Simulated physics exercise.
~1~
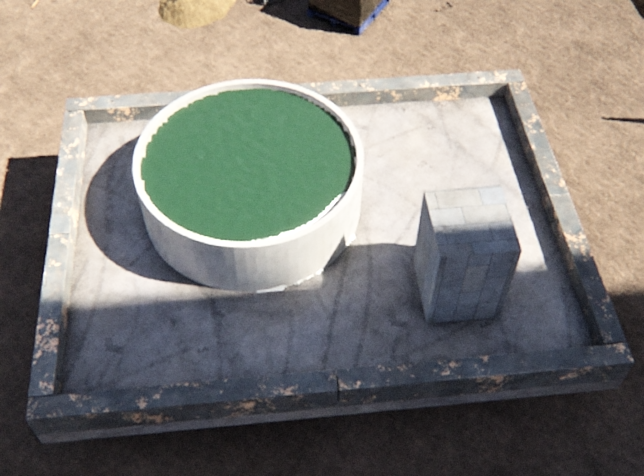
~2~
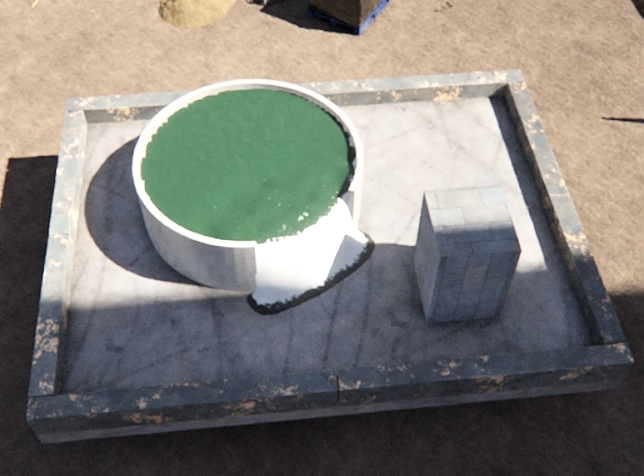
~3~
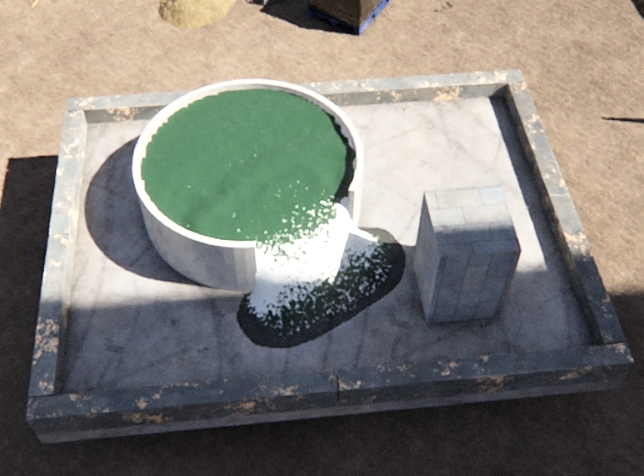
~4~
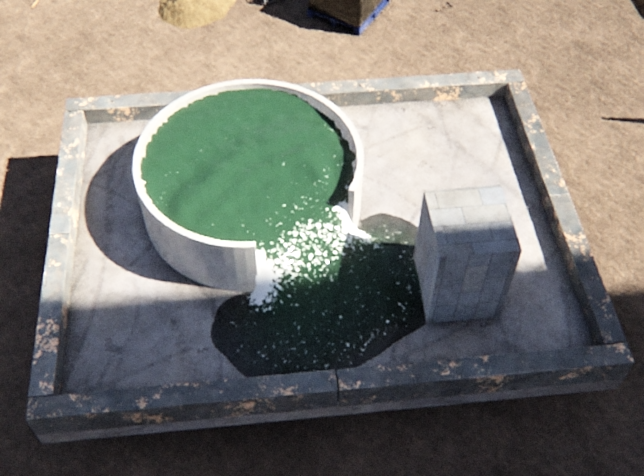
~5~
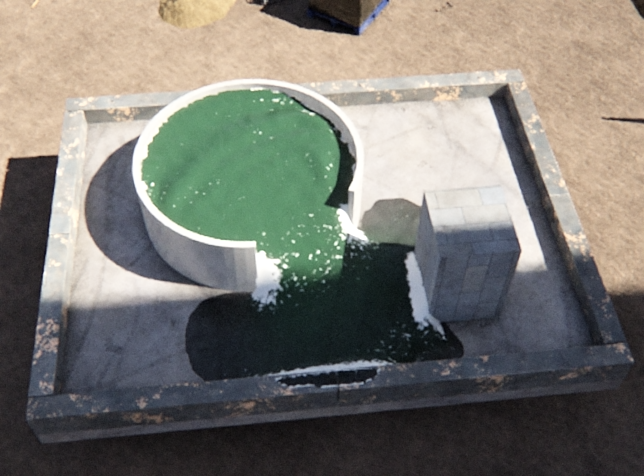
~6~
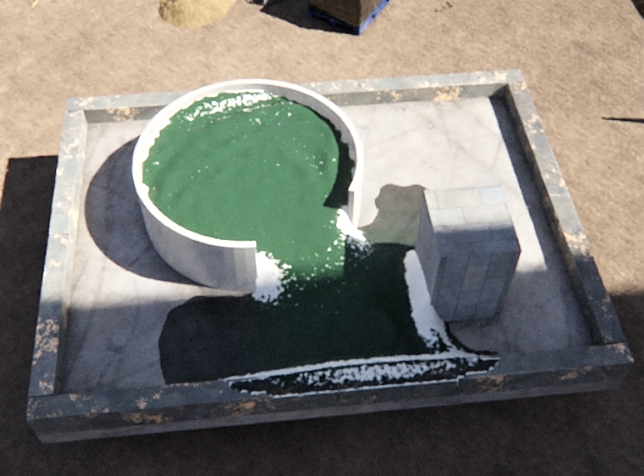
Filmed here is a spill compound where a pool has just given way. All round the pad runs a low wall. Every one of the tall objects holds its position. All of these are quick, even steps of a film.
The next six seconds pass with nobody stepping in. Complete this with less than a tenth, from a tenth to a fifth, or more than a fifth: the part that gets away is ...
The part that gets away is from a tenth to a fifth.
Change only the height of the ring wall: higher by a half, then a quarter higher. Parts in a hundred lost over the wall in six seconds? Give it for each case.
Roughly 4 per cent, then roughly 8 per cent.
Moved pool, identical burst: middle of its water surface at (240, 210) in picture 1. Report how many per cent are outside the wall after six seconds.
By my count it comes to roughly 24 percent.
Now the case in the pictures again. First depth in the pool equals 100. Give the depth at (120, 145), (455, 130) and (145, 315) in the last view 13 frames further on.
Approx. values, in order: 0 %, 0 %, 4 %.
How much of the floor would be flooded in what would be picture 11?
That comes to about 40 per cent.
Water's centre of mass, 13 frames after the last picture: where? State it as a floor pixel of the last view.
Centre: Close to (309, 253).
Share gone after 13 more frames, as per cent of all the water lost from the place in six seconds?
Share gone by then: About 70 %.
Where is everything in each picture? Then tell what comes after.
The first frame shows still water in the round tank at (249, 161).
In the second frame, the front is at (255, 302), out from the gap at (312, 257).
In the third frame, water pours out at (312, 259) and has run to (257, 335).
In the fourth frame, the front is at (254, 371), out from the gap at (312, 260).
In the fifth frame, water pours out at (312, 260) and has run to (451, 358).
In the sixth frame, water pours out at (312, 260) and has run to a hidden place.
A moment on, water covers 30 % of the floor; the low wall has let 0 % over.
Next, water covers 35 % of the floor; the low wall has let 2 % over.
Then, water covers 60 % of the floor; the low wall has let 11 % over.
Later, water covers 80 % of the floor; the low wall has let 15 % over.
In the end, water covers 85 % of the floor; the low wall has let 15 % over.
